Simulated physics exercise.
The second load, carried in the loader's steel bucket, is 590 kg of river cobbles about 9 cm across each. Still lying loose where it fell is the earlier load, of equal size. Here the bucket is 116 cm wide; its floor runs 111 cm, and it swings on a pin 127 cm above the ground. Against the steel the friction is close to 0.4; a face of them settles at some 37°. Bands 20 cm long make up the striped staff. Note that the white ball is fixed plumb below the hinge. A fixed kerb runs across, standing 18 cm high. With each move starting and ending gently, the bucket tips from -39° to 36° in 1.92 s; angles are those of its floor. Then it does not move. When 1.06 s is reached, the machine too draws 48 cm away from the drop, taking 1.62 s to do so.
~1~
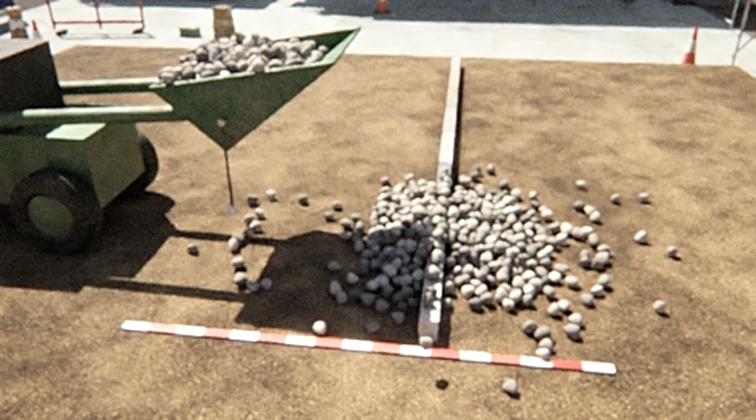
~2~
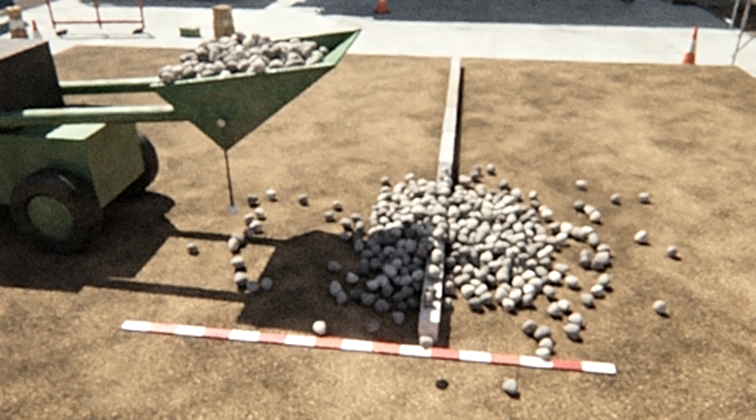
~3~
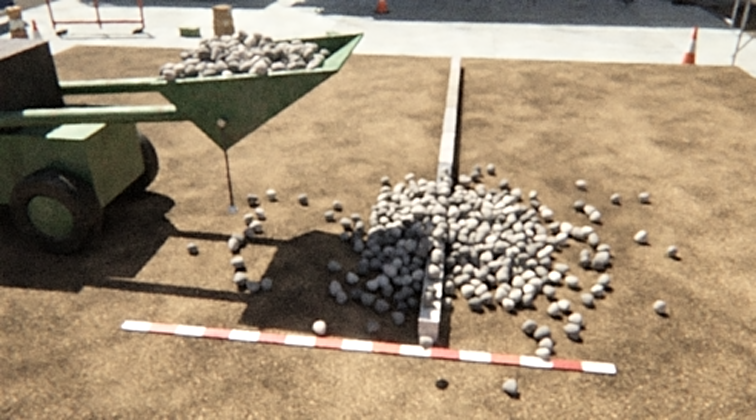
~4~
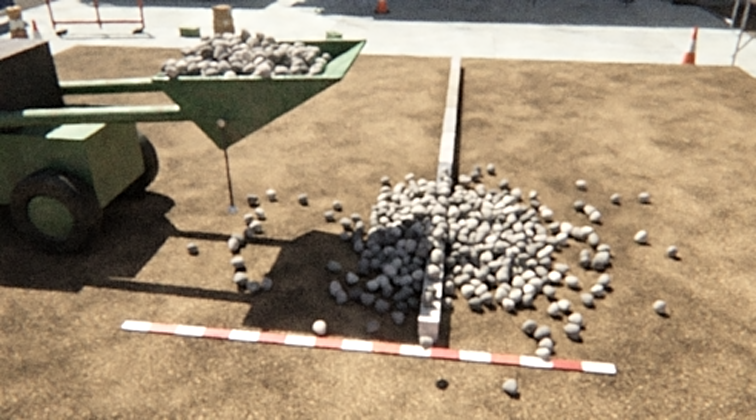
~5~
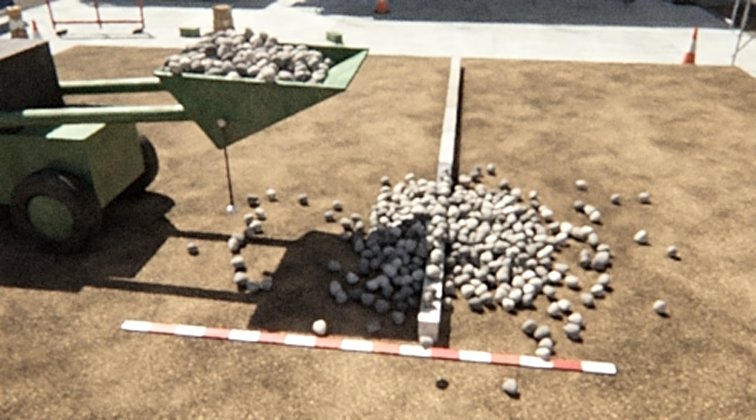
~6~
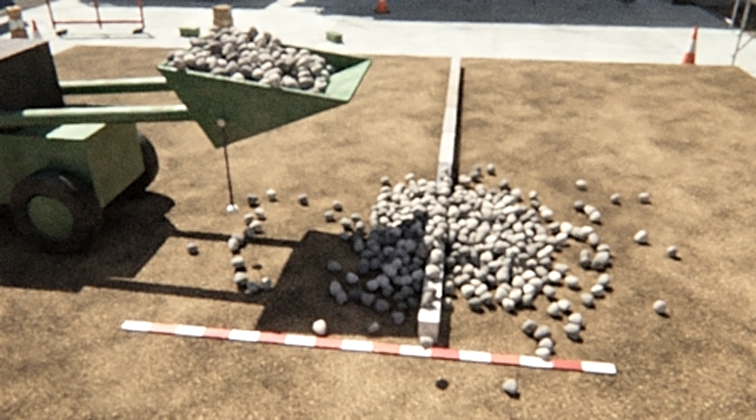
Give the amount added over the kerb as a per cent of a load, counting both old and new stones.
About 0 per cent of a load.
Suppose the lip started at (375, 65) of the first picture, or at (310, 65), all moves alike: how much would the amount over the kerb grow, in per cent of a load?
0 %, then 0 %.
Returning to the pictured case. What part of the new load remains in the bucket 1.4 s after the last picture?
Roughly 35 per cent of its load.
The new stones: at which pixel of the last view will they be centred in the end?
They come to rest centred about (340, 226).
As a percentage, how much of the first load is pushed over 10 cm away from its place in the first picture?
About 0 %.
Then, 0.8 s after the last picture the floor is at 24°; in per cent of one load, 97 in the bucket, 51 on this side of the kerb, 56 over the kerb; the foremost stones are at (623, 222).
Then, 1.4 s after the last picture the floor is at 36°; in per cent of one load, 33 in the bucket, 115 on this side of the kerb, 56 over the kerb; the foremost stones are at (623, 222).
Then, 2.5 s after the last picture the floor is at 36°; in per cent of one load, 0 in the bucket, 148 on this side of the kerb, 56 over the kerb; the foremost stones are at (623, 222).
Then, 5.3 s after the last picture the floor is at 36°; in per cent of one load, 0 in the bucket, 148 on this side of the kerb, 56 over the kerb; the foremost stones are at (623, 222). Net gain over the kerb, 0.
